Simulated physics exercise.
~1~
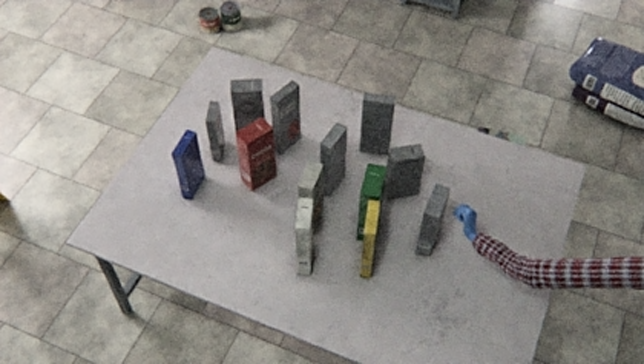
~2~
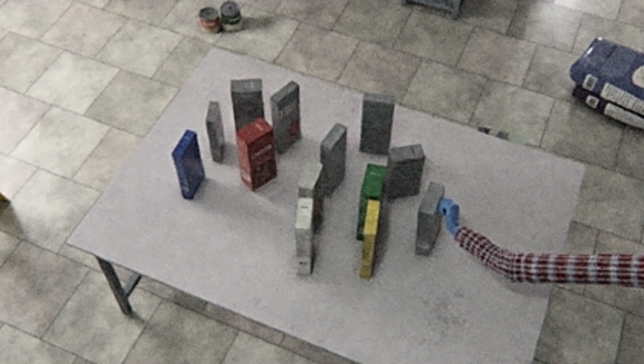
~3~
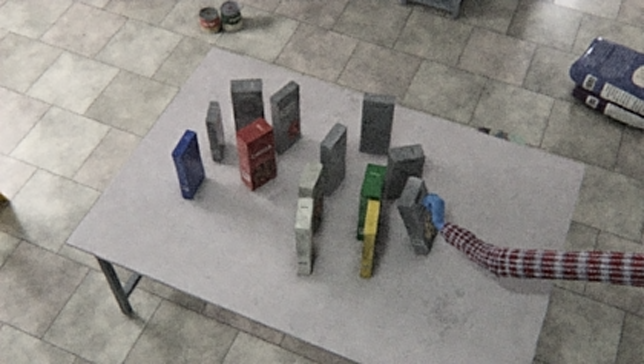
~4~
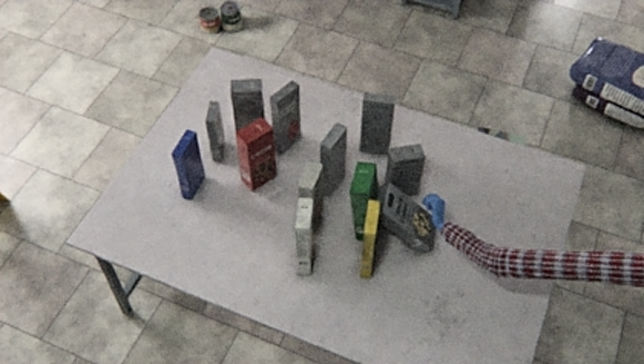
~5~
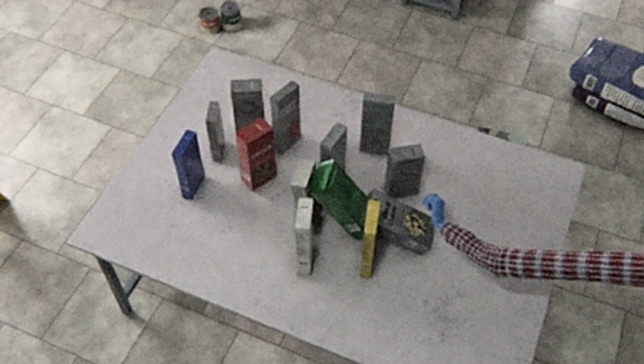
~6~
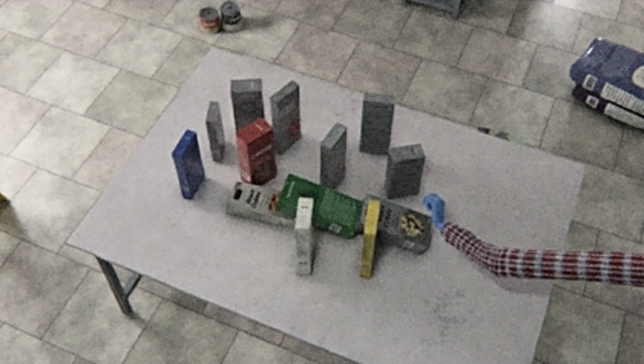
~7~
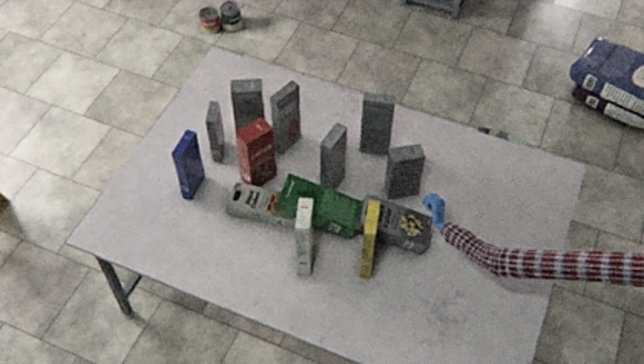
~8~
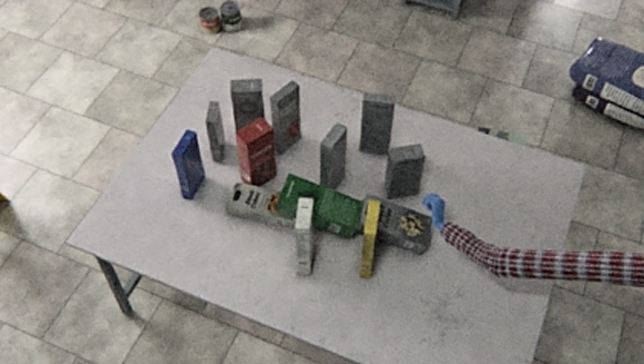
A blue-gloved hand in a plaid sleeve reaches in from the right and pushes a gray box at the near right of a table scattered with upright boxes. The gray box leans left, and the hand stops as it goes over toward the green box. The green box tips left in turn and knocks down a pale gray box beyond it. All three end up lying in a row behind the upright white and yellow boxes. The blue, red and remaining gray boxes stay standing, and the hand rests beside the first fallen box.
